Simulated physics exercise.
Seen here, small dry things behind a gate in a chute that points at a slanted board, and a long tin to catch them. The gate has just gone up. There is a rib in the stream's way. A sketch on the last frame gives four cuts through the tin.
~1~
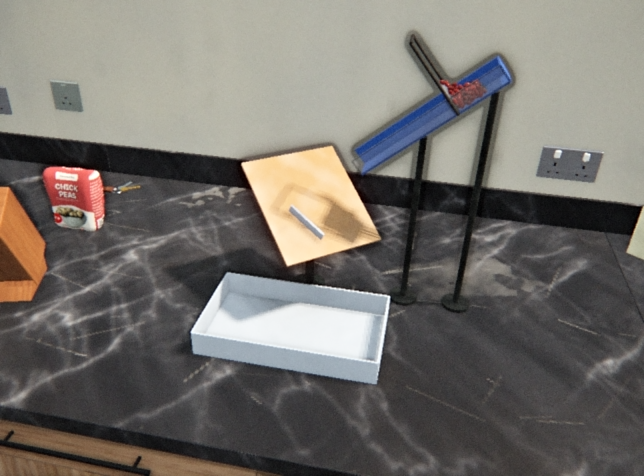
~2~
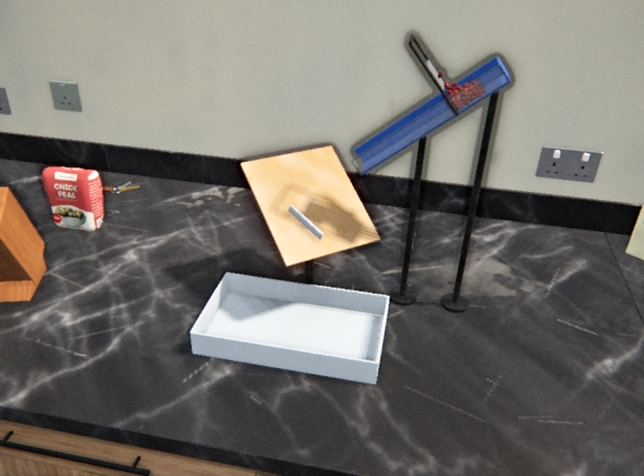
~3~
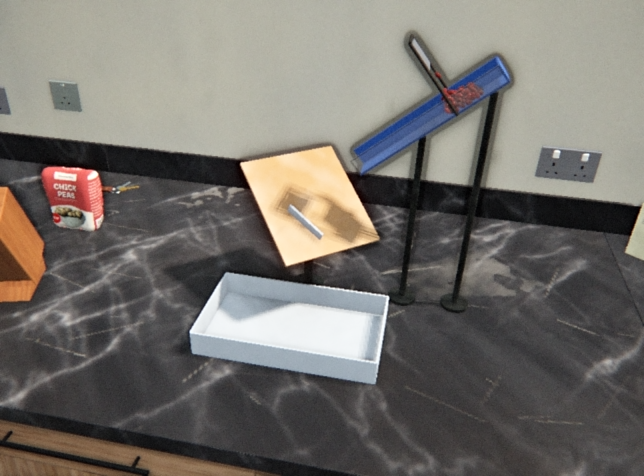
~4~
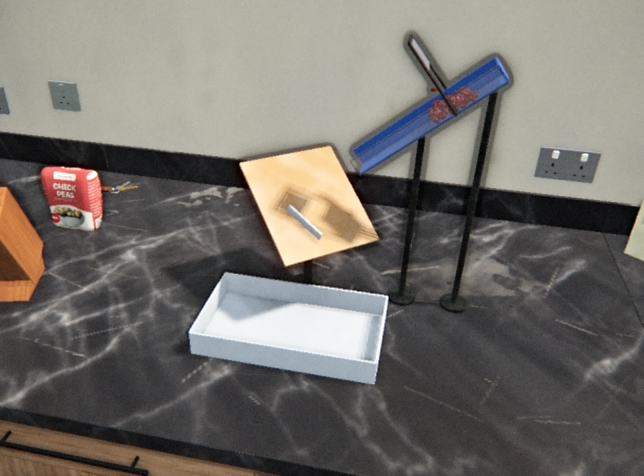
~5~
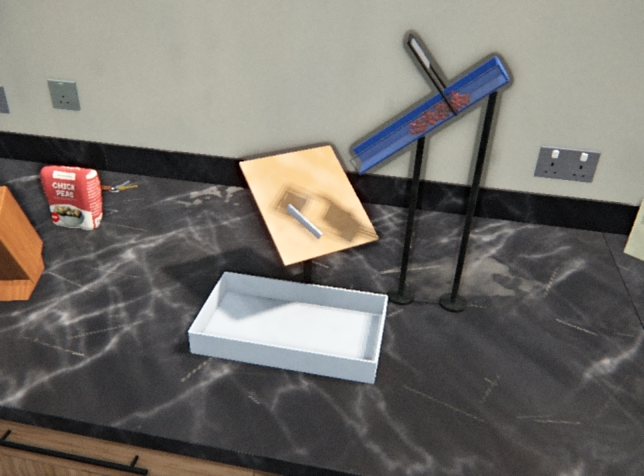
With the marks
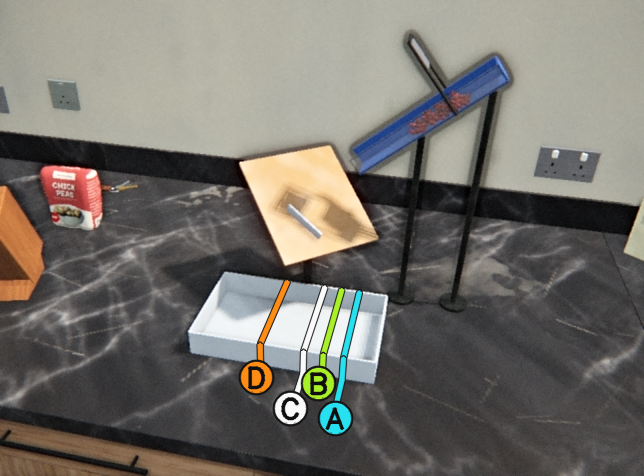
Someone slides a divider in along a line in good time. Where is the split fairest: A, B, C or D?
A beats the others.
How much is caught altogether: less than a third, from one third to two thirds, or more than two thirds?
More than two thirds.
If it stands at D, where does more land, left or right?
Right.
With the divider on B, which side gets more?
The right side.
On the marked copy, line A crosses the front rim at (343, 357); line B crosses the front rim at (323, 354); line C crosses the front rim at (303, 350); line D crosses the front rim at (260, 343).
With A, of what is caught, about two thirds on the left of the divider, about a third on the right.
With B, of what is caught, a small part on the left of the divider, nearly all on the right.
With C, of what is caught, a stray few on the left of the divider, nearly all on the right.
With D, of what is caught, none on the left of the divider, all on the right.
